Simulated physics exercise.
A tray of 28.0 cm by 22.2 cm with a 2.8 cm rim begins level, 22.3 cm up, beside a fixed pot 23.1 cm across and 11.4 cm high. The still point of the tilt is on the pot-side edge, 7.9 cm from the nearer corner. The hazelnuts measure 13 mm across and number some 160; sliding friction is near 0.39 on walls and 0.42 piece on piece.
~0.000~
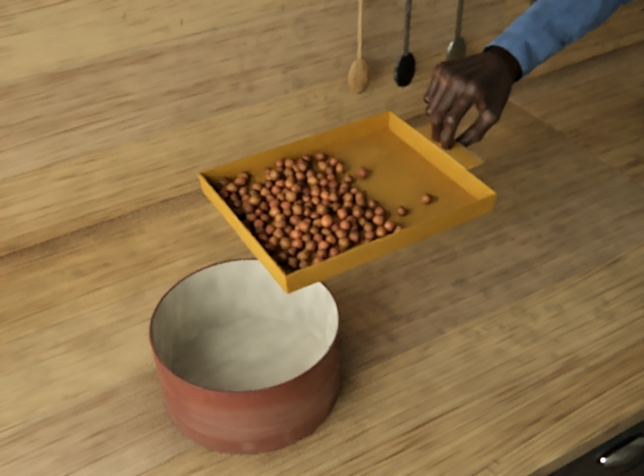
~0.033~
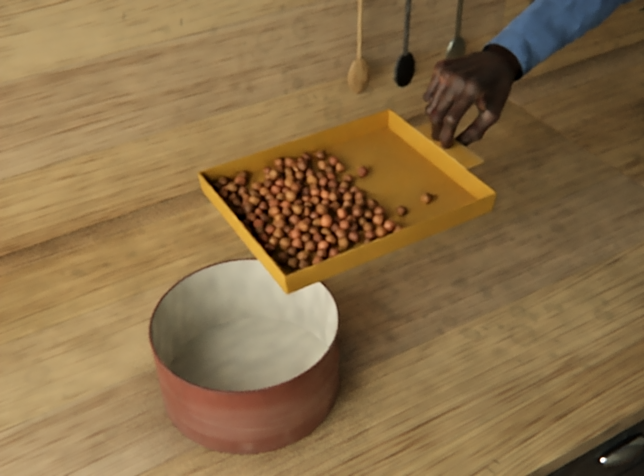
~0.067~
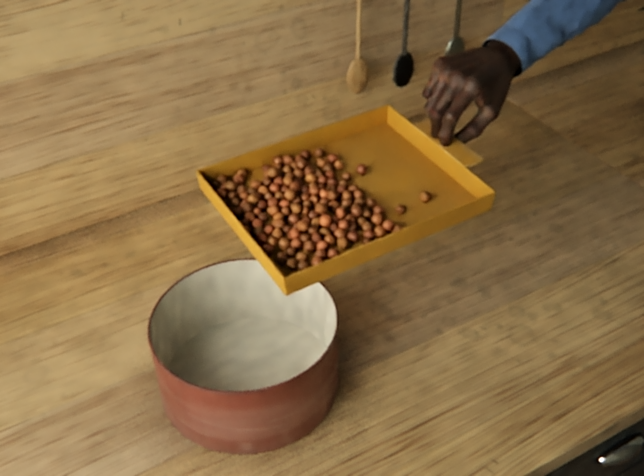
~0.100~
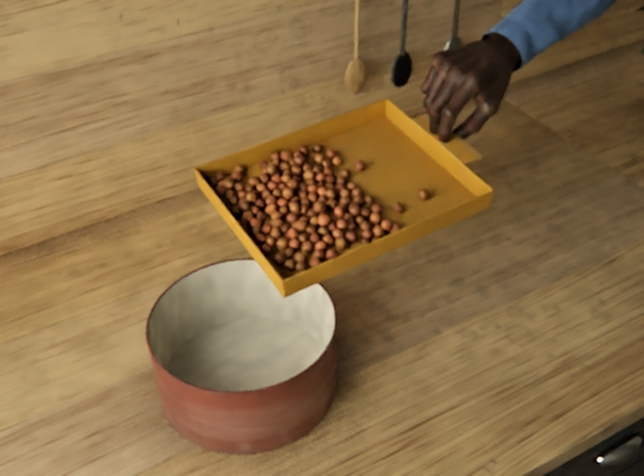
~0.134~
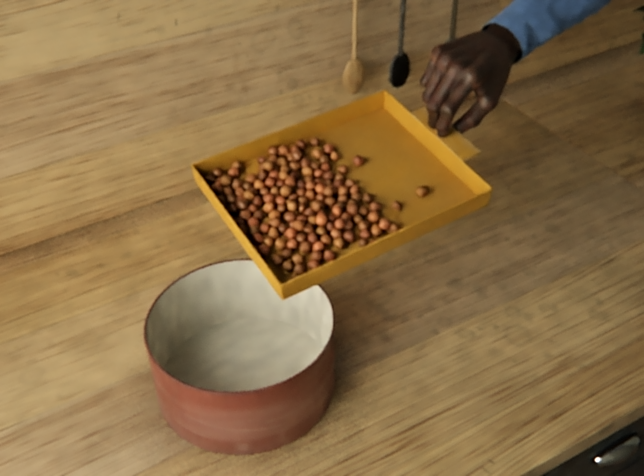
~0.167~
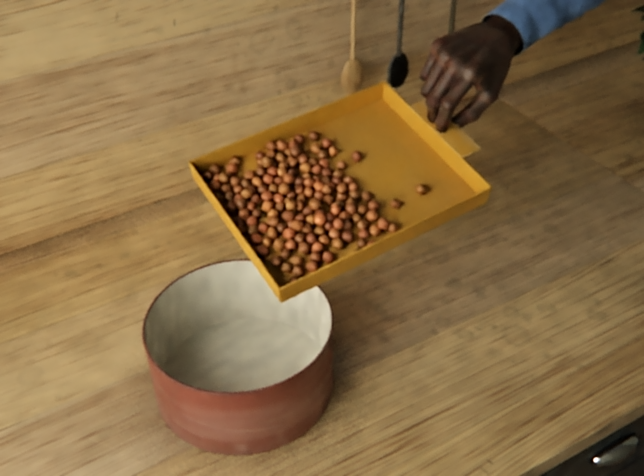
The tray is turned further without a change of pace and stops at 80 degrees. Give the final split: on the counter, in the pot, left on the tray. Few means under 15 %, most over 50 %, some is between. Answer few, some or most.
Counter: Few, pot: Few, tray: Most.
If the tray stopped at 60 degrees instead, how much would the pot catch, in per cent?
Then about 0 per cent.
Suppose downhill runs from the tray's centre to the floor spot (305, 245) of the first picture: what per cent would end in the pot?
Some 5 per cent.
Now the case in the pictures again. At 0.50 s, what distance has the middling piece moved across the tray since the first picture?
About 3 cm.
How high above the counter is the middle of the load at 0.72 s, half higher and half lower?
Roughly 26 cm.
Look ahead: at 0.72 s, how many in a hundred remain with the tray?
Some 100 per cent of the load.
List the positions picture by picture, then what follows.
In the first picture, tray tilt 0 degrees, front corners at (286, 275) and (494, 193); middle of the pieces at (309, 207); pot at (245, 320).
In the second picture, tray tilt 0 degrees, front corners at (286, 275) and (494, 192); middle of the pieces at (308, 206).
In the third picture, tray tilt 2 degrees, front corners at (285, 277) and (493, 191); middle of the pieces at (307, 205).
In the fourth picture, tray tilt 4 degrees, front corners at (283, 279) and (491, 190), lowest corner left front; middle of the pieces at (305, 203).
In the fifth picture, tray tilt 8 degrees, front corners at (281, 283) and (490, 188), lowest corner left front; middle of the pieces at (303, 201).
In the sixth picture, tray tilt 11 degrees, front corners at (280, 287) and (489, 186), lowest corner left front; middle of the pieces at (302, 199); pot at (238, 320). The tray's pace is about 100 degrees a second.
After 0.50 s, tilt 45 degrees; the tray holds 100 %, the pot 0 %.
After 0.72 s, tilt 67 degrees; the tray holds 100 %, the pot 0 %.
Then, at 1.06 s, tilt 80 degrees; the tray holds 100 %, the pot 0 %.
At rest (2.0 s), counter 5 %, pot 5 %, tray 95 %.
